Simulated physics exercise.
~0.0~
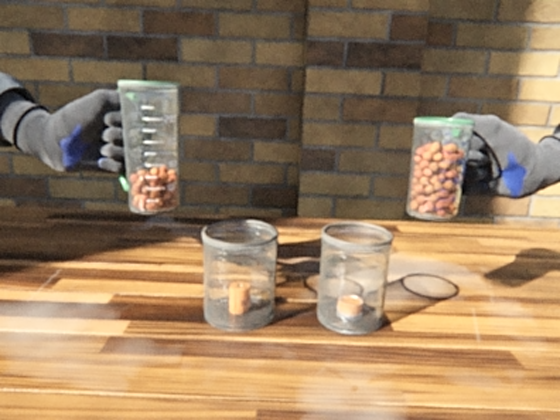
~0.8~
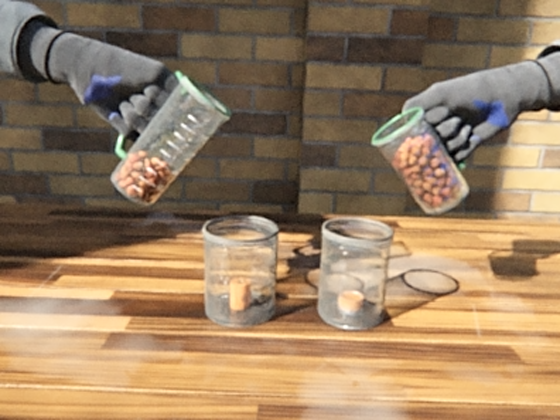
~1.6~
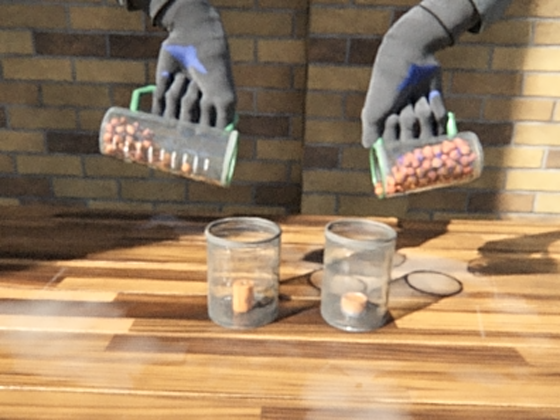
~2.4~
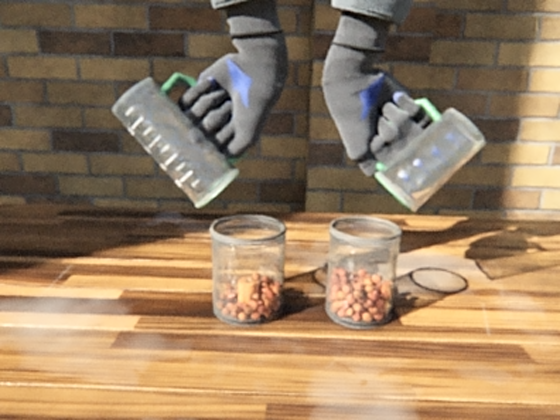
In this clip, two gloved hands tip clear, green-rimmed cups of reddish-brown nut-like pieces over two glass jars on a wooden table, each holding a small upright object. Both cups empty into the jars, leaving the left object still showing and the right one covered.
